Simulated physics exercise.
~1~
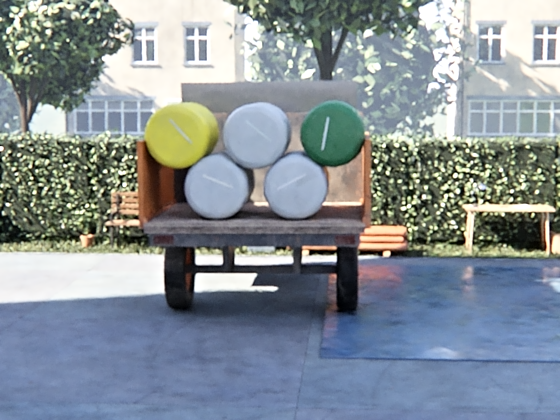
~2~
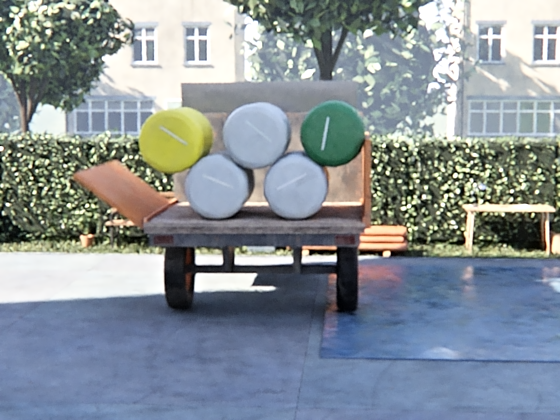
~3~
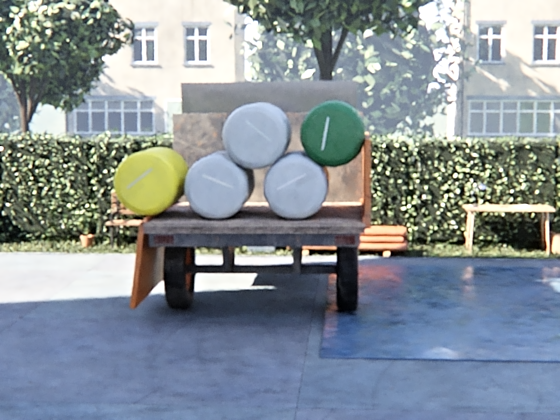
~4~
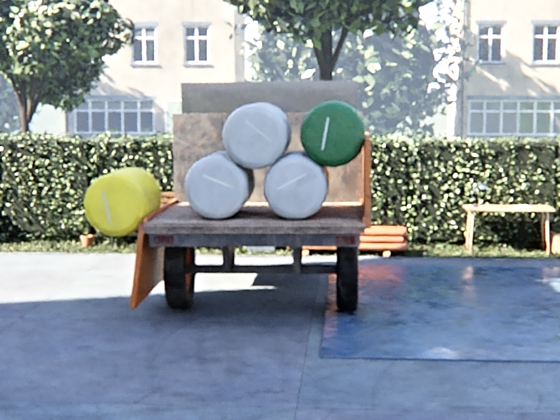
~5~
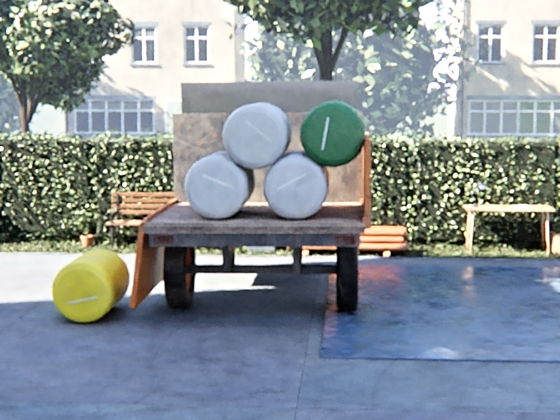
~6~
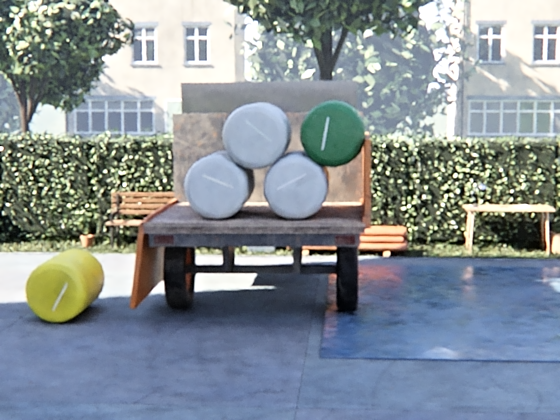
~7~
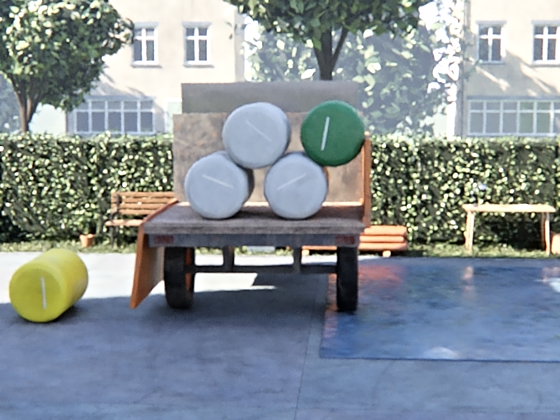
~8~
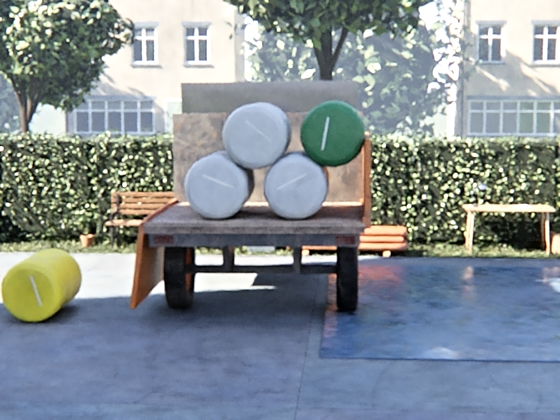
Five wrapped bales, their round ends facing the viewer, sit stacked on a flatbed lorry seen from behind, in front of a hedge, benches and pale buildings. Three are whitish, while a yellow one rests at the upper left and a green one at the upper right. The orange board on the left side swings outward and down until it hangs below the deck. The yellow bale rolls down to the left, tips over the edge and drops to the ground. It rolls slowly a little farther left, ending near the edge of view, while the green and whitish bales stay aboard.
